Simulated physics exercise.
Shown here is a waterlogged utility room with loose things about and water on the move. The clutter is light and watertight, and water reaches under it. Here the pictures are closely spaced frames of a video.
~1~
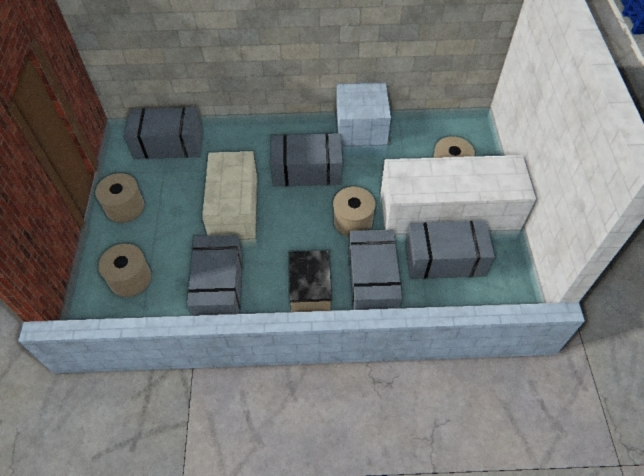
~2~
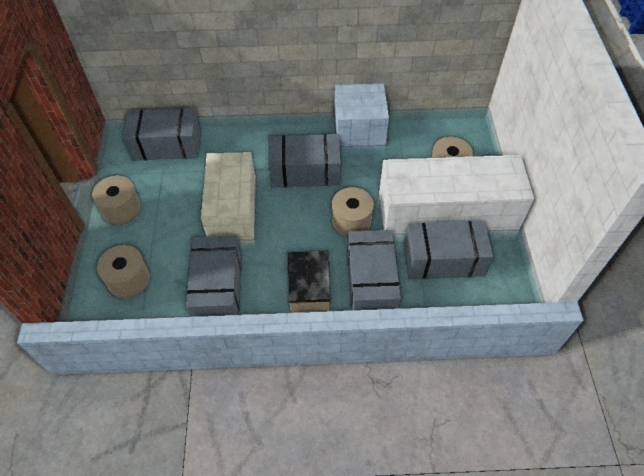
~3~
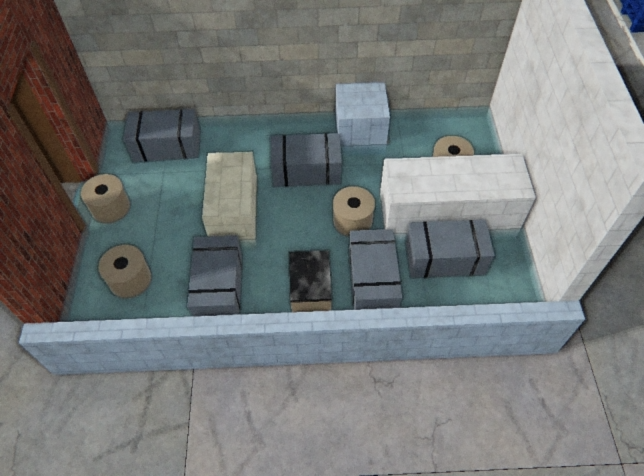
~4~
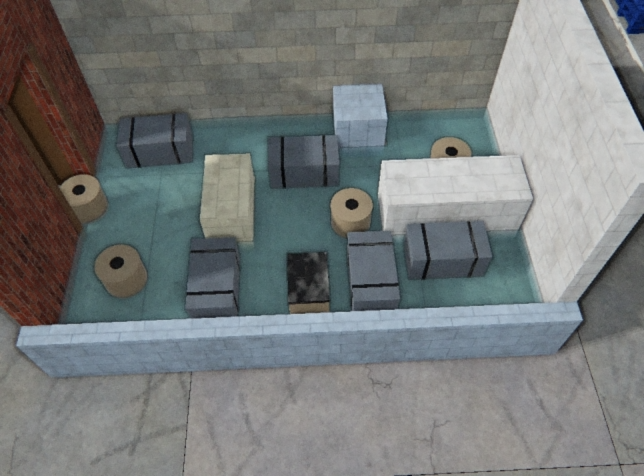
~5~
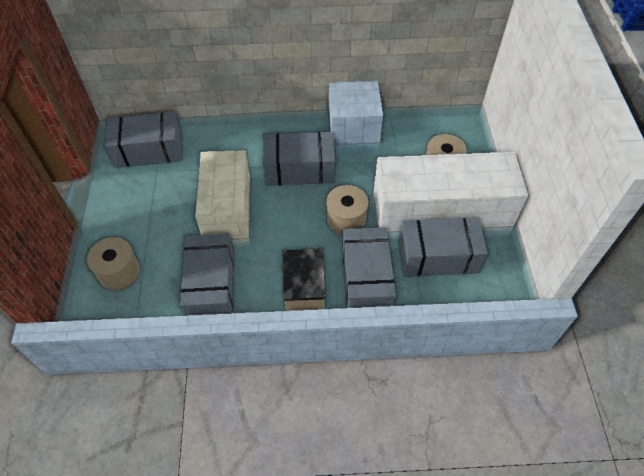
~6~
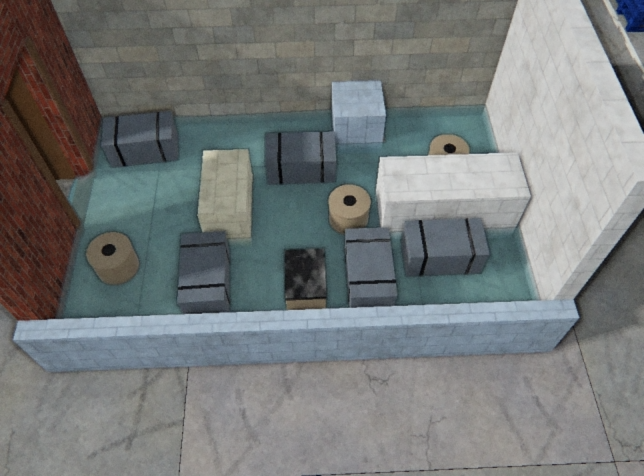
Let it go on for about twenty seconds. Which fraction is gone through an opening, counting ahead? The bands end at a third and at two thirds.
My prediction is the low band.
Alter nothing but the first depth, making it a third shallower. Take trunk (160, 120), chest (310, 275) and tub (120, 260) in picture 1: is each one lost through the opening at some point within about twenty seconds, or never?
One by one: Never escapes, never escapes, leaves.
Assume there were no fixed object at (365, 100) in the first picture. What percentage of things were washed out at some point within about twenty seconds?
Roughly 10 in a hundred.
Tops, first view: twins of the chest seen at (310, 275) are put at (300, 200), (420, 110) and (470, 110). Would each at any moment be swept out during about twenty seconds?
First copy doesn't escape, second copy doesn't escape, third copy doesn't escape.
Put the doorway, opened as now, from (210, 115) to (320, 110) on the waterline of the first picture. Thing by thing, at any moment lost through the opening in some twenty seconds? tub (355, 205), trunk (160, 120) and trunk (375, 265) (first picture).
The first one exits, the second exits, the third exits.
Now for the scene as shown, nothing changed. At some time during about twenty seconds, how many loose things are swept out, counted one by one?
The count is 2.
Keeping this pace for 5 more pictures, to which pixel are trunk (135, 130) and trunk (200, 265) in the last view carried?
The first top is near (115, 145) and the second near (158, 258).
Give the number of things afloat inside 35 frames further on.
Well, I'd say 8.
A moment on, 1 of 10 are out; 9 afloat.
Next, 1 of 10 are out; 9 afloat.
Later, 2 of 10 are out; 8 afloat.
In the end, 2 of 10 are out; 8 afloat.
